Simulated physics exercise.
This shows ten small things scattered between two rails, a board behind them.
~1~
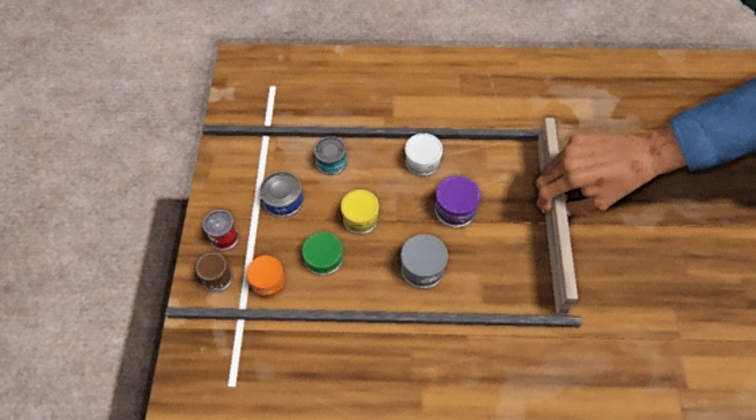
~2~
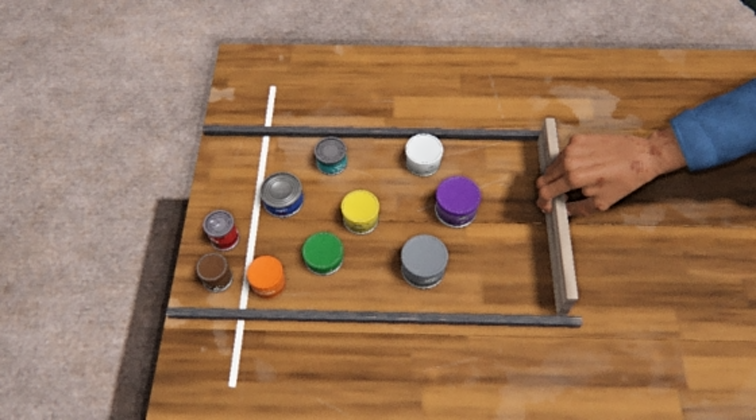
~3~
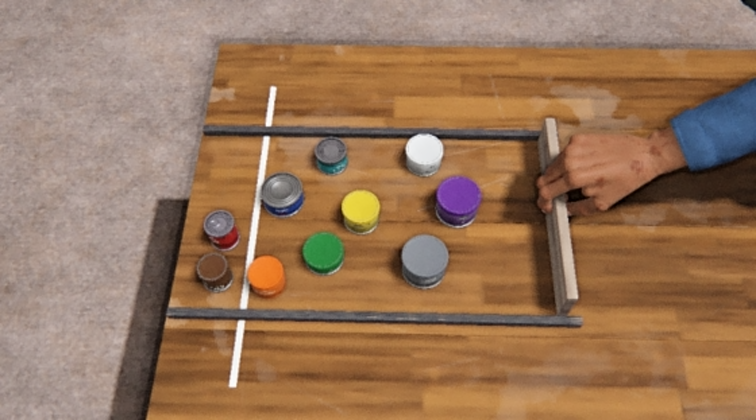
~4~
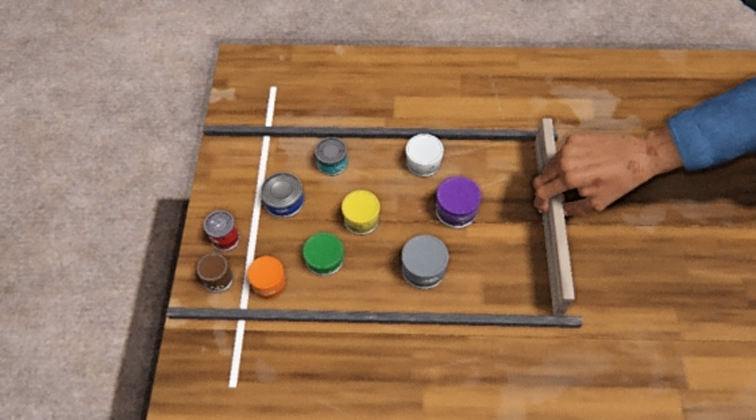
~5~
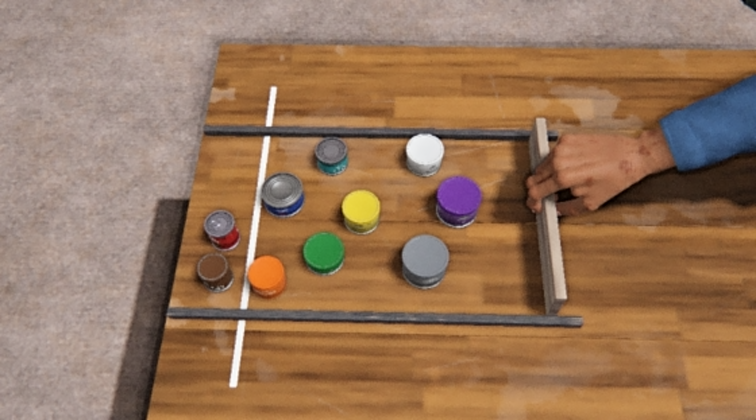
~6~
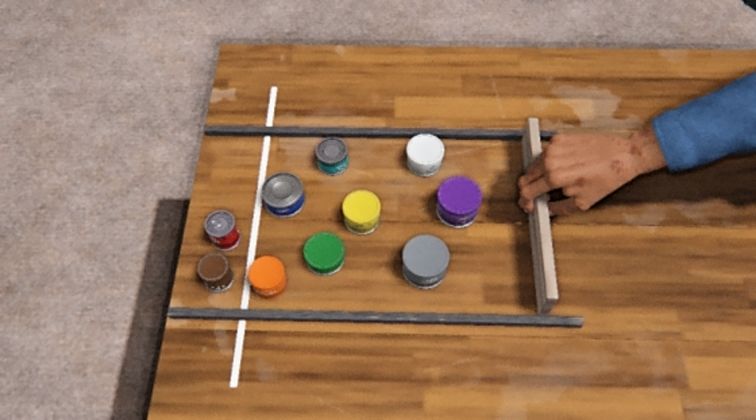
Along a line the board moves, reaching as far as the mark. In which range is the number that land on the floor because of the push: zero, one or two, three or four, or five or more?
In the range one or two.
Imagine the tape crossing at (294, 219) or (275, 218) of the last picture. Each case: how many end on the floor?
The floor gets 0 the first time and 0 the second.
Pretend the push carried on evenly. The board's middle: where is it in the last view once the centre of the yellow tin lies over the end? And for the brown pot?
The middle is at (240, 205) when it's the yellow tin, and at (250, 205) when it's the brown pot.
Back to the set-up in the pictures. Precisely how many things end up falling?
1 in total.
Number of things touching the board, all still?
It touches 3.
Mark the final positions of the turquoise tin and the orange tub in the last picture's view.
The turquoise tin ends at (213, 150) and the orange tub at (205, 290).
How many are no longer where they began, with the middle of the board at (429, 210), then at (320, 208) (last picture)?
I make it 3 at the first spot and 8 at the other.
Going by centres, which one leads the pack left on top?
Result: Brown pot.
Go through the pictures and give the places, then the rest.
The first frame shows brown pot (215, 273); red tin (222, 230); orange tub (266, 278); board (555, 212); tape (255, 218).
The second frame shows red tin (222, 231); turquoise tin (331, 156).
The third frame shows orange tub (267, 278); green pot (324, 254).
The fourth frame shows brown pot (215, 273); purple tin (458, 203).
The fifth frame shows red tin (223, 231); blue pot (283, 195).
The sixth frame shows brown pot (216, 273); red tin (223, 231); orange tub (268, 278); board (538, 212); tape (257, 218).
Soon after, none off yet; brown pot at rest near (216, 273); red tin at rest near (223, 231); orange tub at rest near (268, 278).
Then, none off yet; brown pot at rest near (216, 273); red tin at rest near (223, 231); orange tub moving near (261, 281).
By the end, the number that fall off is one or two; fallen, red tin.
